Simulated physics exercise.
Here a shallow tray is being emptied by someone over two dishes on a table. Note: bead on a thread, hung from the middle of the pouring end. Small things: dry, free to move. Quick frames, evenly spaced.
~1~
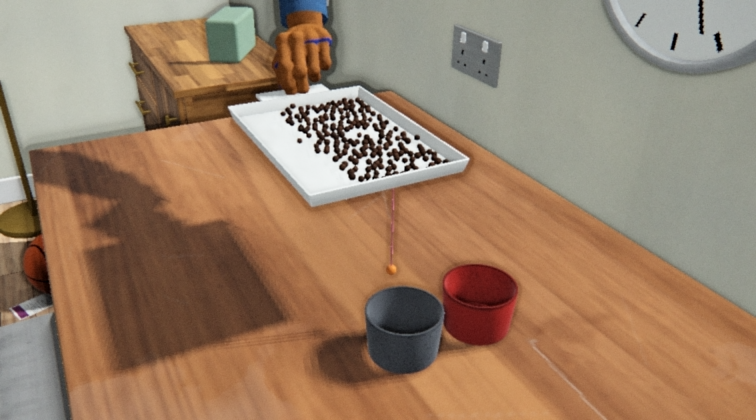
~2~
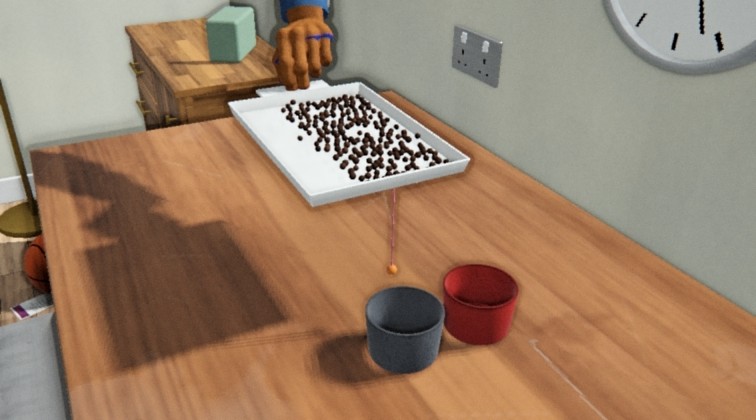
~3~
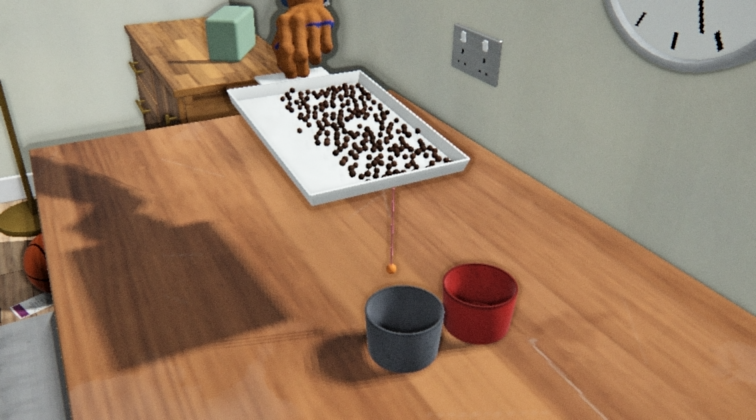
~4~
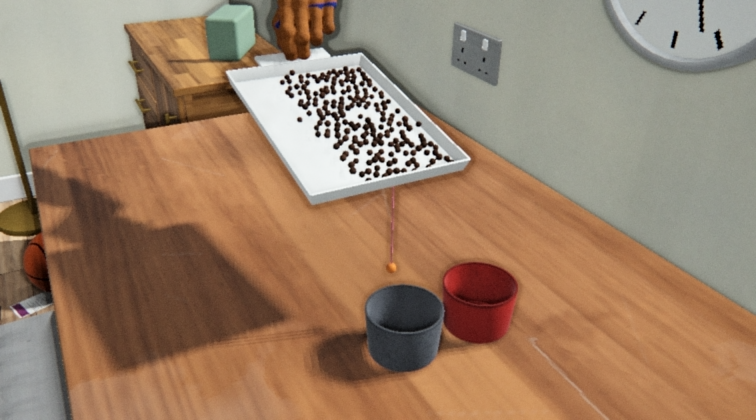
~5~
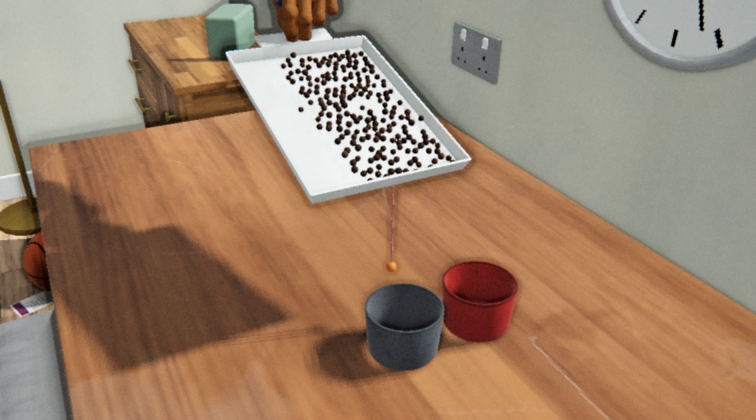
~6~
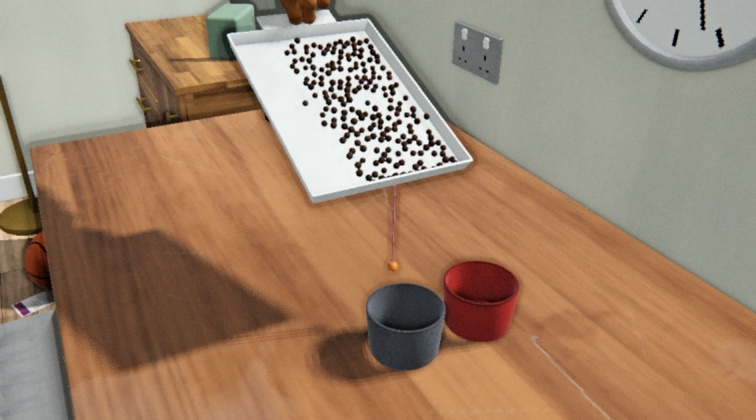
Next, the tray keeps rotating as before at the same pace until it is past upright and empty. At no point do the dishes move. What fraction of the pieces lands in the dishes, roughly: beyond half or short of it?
Beyond half.
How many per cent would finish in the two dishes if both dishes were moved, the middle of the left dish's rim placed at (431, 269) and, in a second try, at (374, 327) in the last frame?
Trial 1 around 20 percent, trial 2 around 70 percent.
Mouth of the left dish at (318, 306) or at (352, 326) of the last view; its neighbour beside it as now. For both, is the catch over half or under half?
Together the dishes get less than a half first, then beyond half.
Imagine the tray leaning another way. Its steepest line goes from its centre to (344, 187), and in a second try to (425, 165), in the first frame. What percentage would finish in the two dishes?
About 10 and 40 percent.
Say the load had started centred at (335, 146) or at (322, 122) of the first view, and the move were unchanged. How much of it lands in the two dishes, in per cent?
Roughly 70 % and then 60 %.
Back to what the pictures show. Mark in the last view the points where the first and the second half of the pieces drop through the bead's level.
First roughly (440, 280), then roughly (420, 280).
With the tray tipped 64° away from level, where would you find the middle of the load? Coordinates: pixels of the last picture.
Somewhere around pixel (416, 175) in the last picture.
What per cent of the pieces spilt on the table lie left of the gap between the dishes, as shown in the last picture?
Near 60 in a hundred.
Soon after the last picture, tray tipped steeply; most on the tray; a stray few in the right dish; about a quarter in the air.
A little later, tray tipped past a quarter turn; about a quarter on the tray; a small part in the left dish; about a quarter in the right dish; about a quarter outside both; about a quarter in the air.
Later still, tray tipped past a quarter turn; about a third in the left dish; about a third in the right dish; about a third outside both.
At rest, tray tipped past a quarter turn; about a third in the left dish; about a third in the right dish; about a third outside both.
